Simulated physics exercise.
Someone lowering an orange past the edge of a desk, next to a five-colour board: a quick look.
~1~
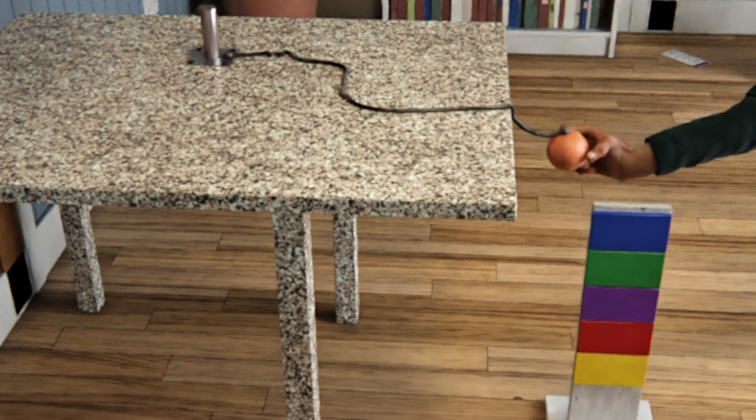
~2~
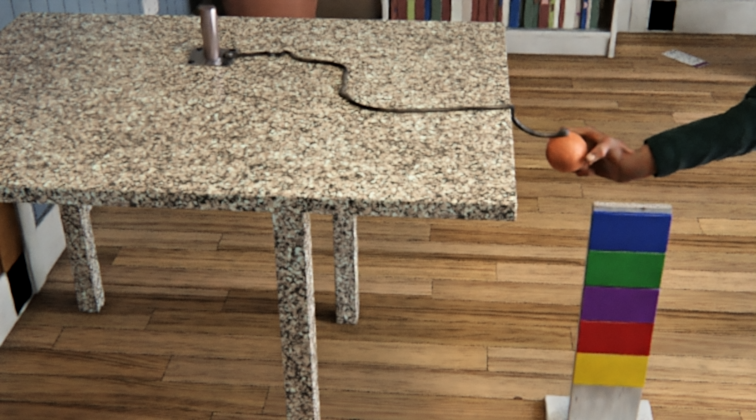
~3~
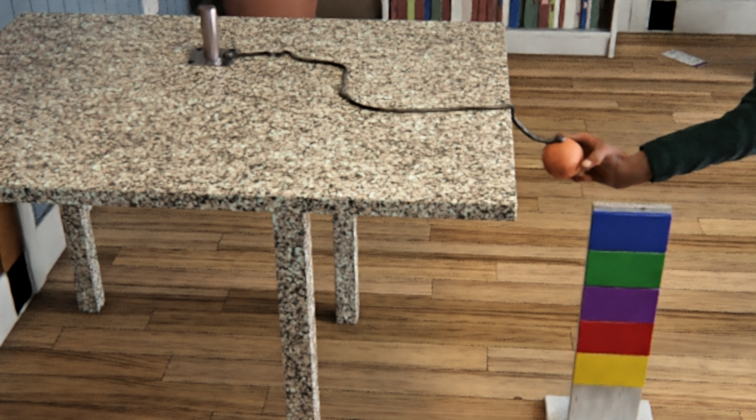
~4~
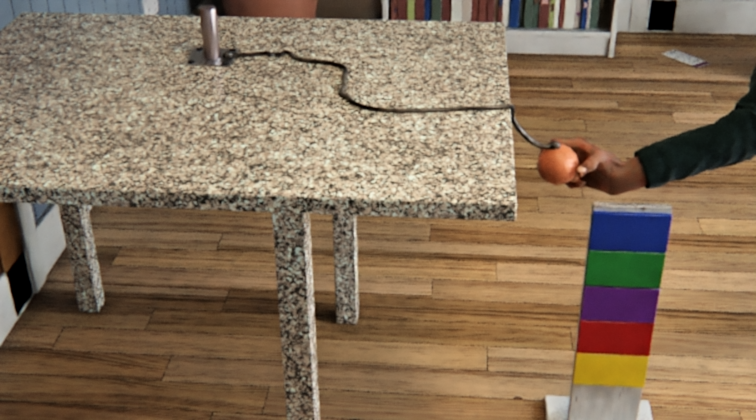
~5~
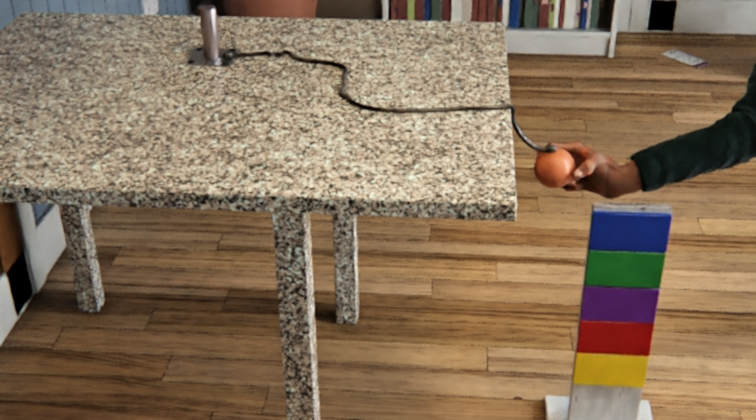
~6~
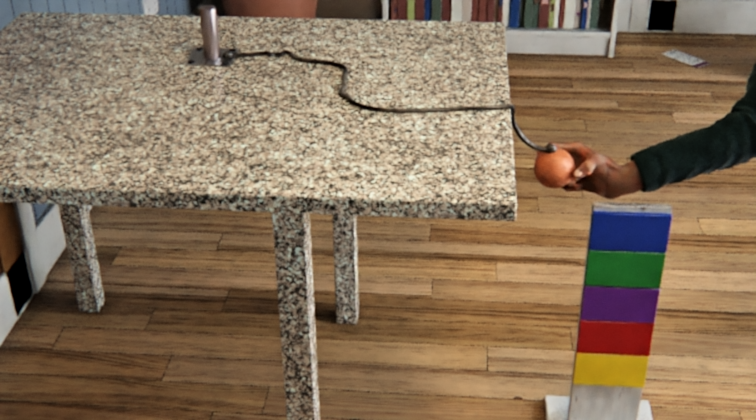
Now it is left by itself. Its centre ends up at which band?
At the green one.
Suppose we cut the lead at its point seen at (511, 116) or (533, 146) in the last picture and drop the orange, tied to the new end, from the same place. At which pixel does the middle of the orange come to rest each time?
About (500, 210), then (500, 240).
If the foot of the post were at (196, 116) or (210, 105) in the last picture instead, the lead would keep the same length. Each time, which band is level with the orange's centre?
Purple; purple.
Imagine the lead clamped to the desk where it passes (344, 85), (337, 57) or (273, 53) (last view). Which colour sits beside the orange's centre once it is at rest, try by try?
Going through the tries in order, you get blue, green and green.
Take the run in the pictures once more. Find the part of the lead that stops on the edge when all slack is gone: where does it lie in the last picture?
It's the one at (413, 111).
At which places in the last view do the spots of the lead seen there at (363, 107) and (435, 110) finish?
The first ends at (463, 91) and the second at (510, 122).
A little later, orange near (485, 237); level with green.
Next, orange near (522, 261); level with green.
When it is over, orange near (505, 260); level with green. The lead holds its middle at green.
